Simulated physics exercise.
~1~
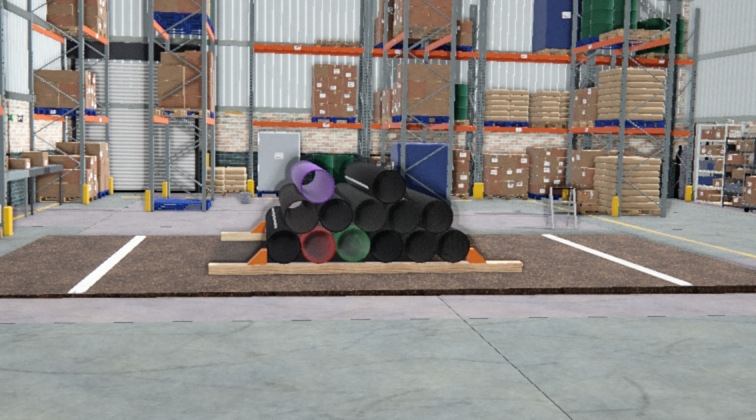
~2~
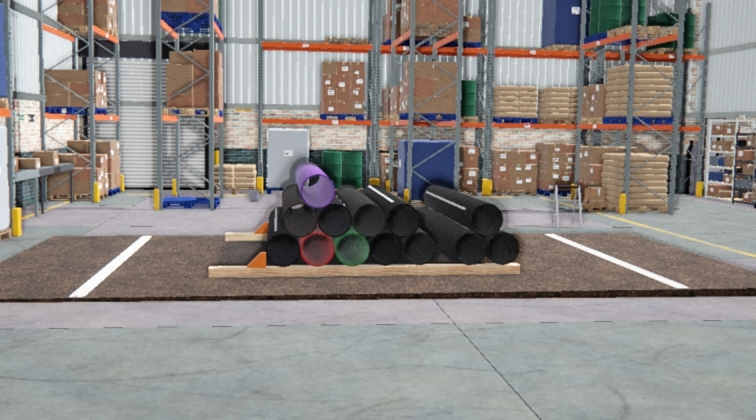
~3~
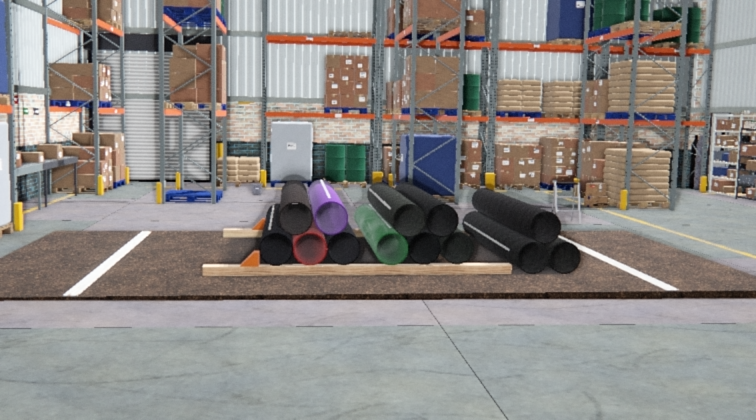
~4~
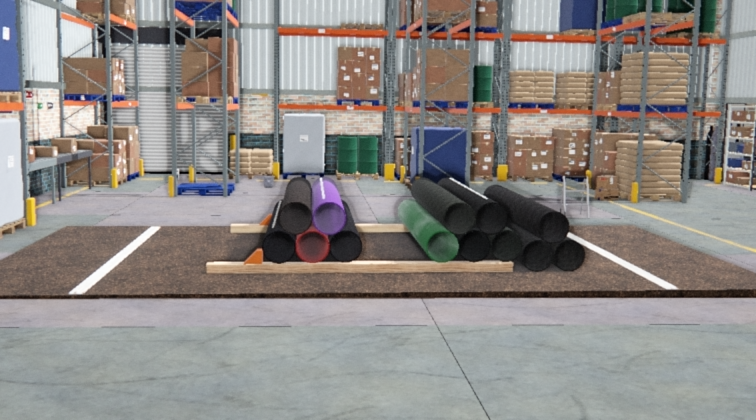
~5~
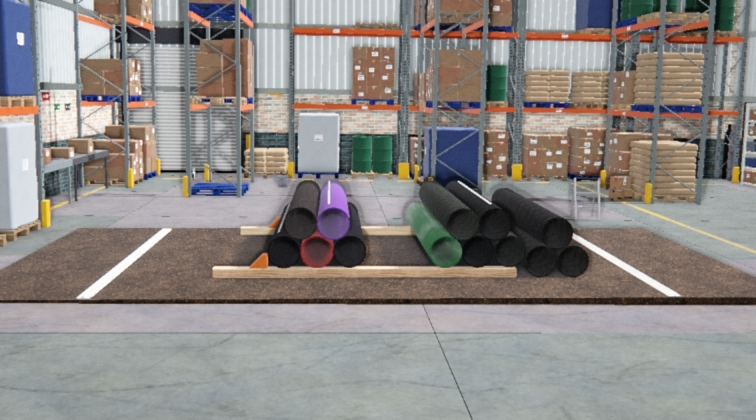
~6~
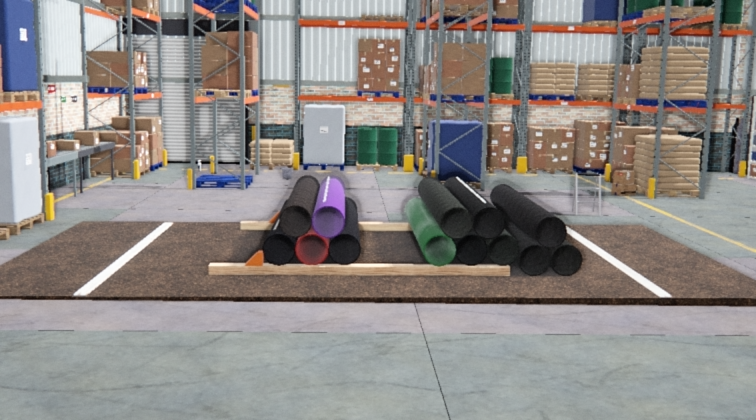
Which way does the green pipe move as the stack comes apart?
The green pipe rolls to the right, leaving a gap between it and the group with the red and purple pipes.
A stack of mostly black pipes, with a purple one high on the left and a red and a green one in the bottom row, sits on timber bearers over a brown soil pad in a warehouse, seen from the front as the view drifts slightly sideways. With the right side unheld, the black pipes there spill and roll right. The purple pipe sinks a little to the right, and the green one rolls right, opening a gap. Finally, purple rests above red in the left group, while green lies at the left of the other group, still on the timbers. No pipe passes the white lines.
